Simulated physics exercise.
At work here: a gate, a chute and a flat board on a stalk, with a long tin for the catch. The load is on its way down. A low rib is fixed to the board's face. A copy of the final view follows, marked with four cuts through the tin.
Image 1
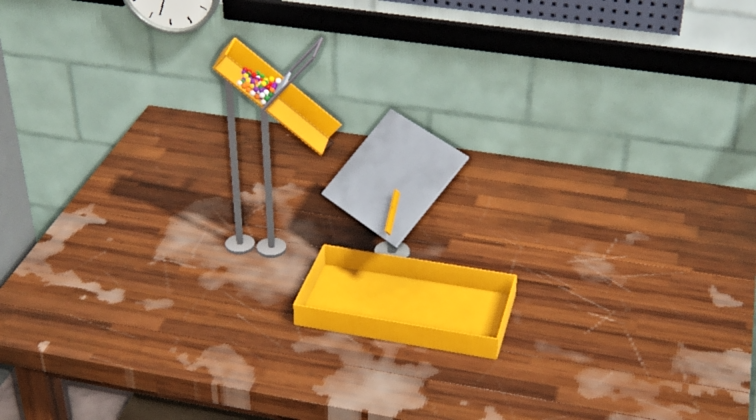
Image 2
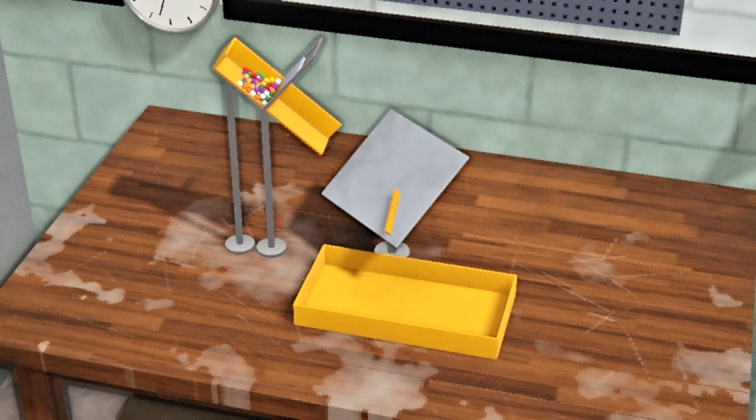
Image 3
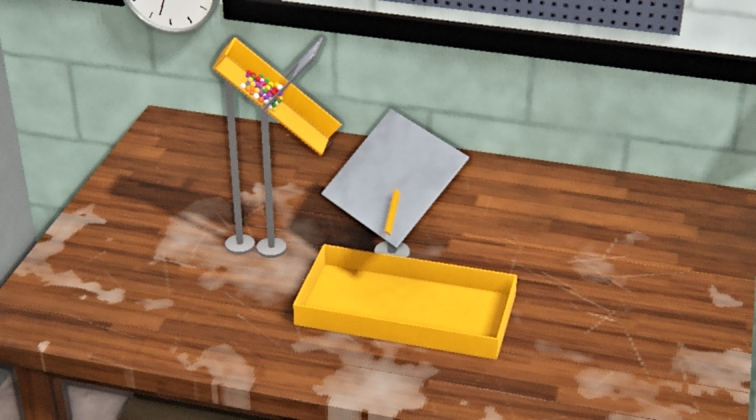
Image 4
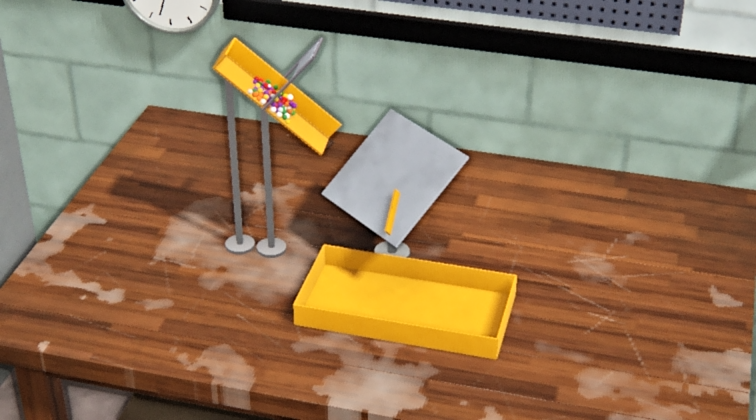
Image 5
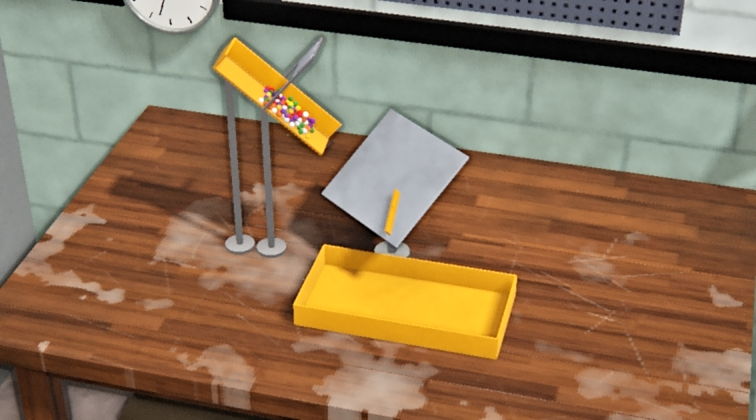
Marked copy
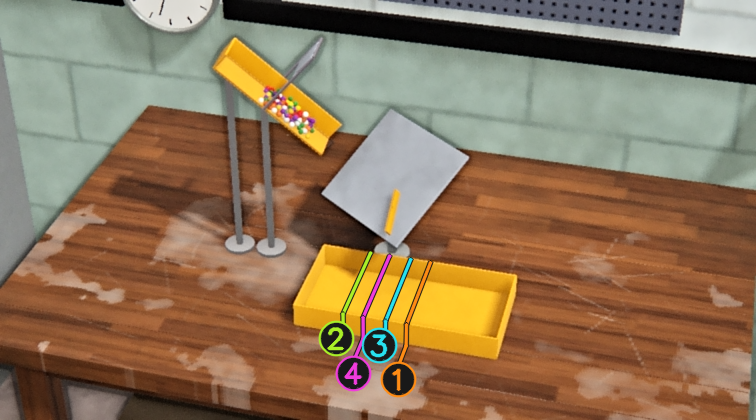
The footage shows multicoloured beads in a sloping yellow chute on posts, near a tilted grey board and an empty yellow tray; a grey gate on the chute turns, and the beads slide down rightward inside it.
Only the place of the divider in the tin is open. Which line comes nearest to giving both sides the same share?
The best line is 2.
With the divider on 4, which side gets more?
The left side.
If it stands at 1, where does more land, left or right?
The left side.
On the marked copy, line 1 crosses the front rim at (406, 323); line 2 crosses the front rim at (343, 313); line 3 crosses the front rim at (385, 320); line 4 crosses the front rim at (363, 316).
For line 1, of what is caught, all on the left of the divider, none on the right.
For line 2, of what is caught, about half on the left of the divider, about half on the right.
For line 3, of what is caught, nearly all on the left of the divider, a stray few on the right.
For line 4, of what is caught, most on the left of the divider, a small part on the right.
